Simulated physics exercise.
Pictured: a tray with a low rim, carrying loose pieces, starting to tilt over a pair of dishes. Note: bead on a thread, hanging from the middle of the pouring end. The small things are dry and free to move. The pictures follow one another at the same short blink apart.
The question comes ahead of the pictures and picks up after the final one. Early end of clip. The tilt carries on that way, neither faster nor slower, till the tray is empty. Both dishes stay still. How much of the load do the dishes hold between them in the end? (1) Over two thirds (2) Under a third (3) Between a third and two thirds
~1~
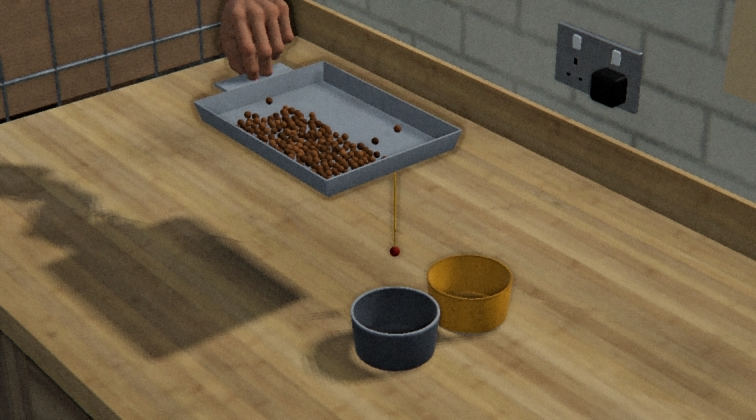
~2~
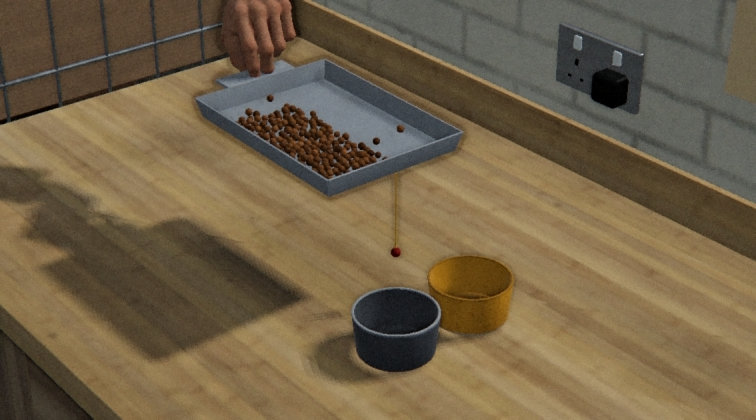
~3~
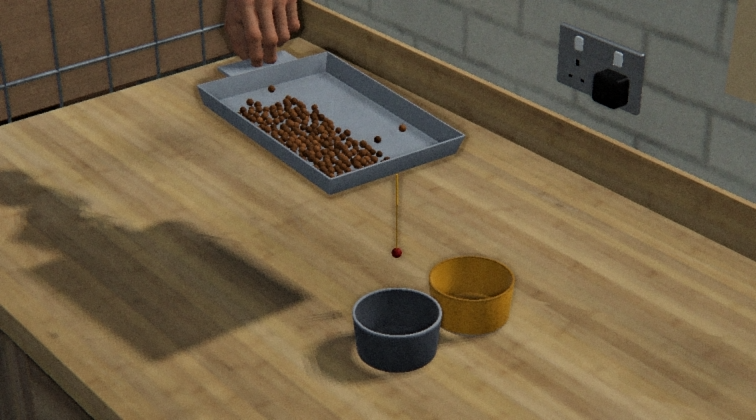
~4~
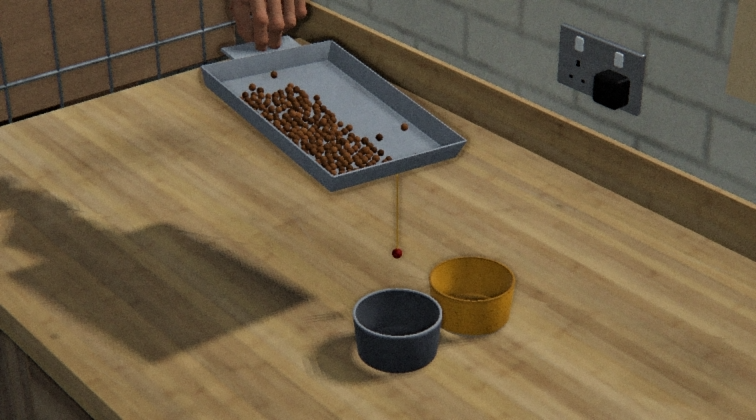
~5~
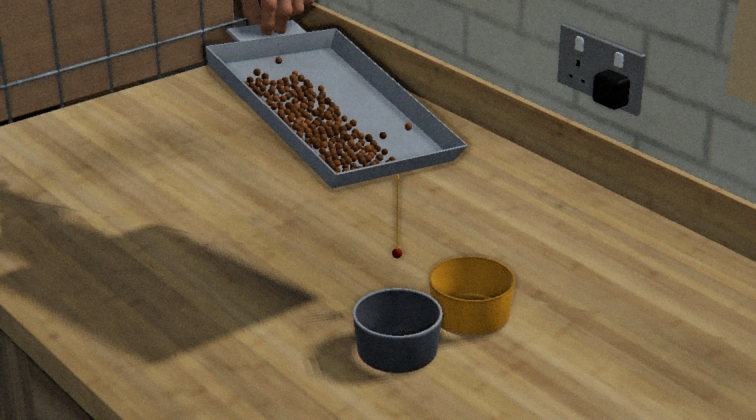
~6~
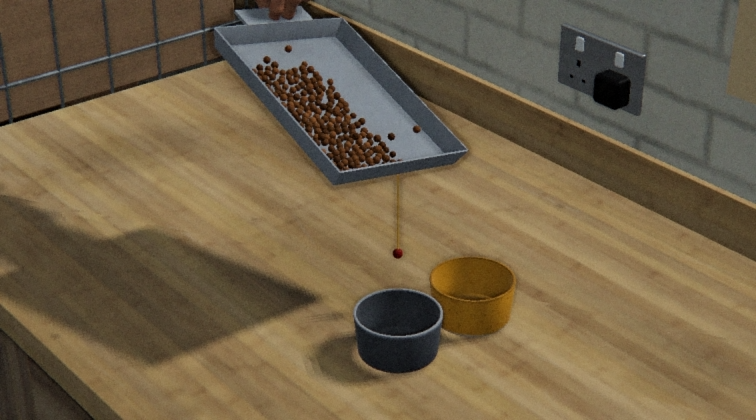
2.
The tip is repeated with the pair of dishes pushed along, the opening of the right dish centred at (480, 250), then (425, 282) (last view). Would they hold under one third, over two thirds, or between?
Above two thirds, then less than a third.
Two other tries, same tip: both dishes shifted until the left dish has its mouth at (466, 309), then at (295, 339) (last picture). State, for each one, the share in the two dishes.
About 0 per cent, then about 0 per cent.
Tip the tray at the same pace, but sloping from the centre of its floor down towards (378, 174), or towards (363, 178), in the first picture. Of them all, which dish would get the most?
The first tilt favours the left-side dish and the second favours the left-side dish.
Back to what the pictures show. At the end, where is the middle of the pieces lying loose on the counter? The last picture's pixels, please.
Those pieces end up centred close to (481, 274).
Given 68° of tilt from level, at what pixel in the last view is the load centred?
Near (432, 160).
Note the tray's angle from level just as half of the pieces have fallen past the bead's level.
Somewhere near 95°.
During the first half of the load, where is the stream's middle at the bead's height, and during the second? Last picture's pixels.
I'd say close to (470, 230) at first and close to (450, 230) later on.
Just after the last frame, tray tipped steeply; the larger part on the tray; just a few outside both; about a tenth in the air.
A moment on, tray tipped past a quarter turn; about a tenth on the tray; about a tenth in the right dish; roughly two thirds outside both; about a tenth in the air.
Further on, tray tipped past a quarter turn; just a few in the left dish; about a tenth in the right dish; the larger part outside both.
When it is over, tray tipped past a quarter turn; not one in the left dish; about a tenth in the right dish; the larger part outside both.
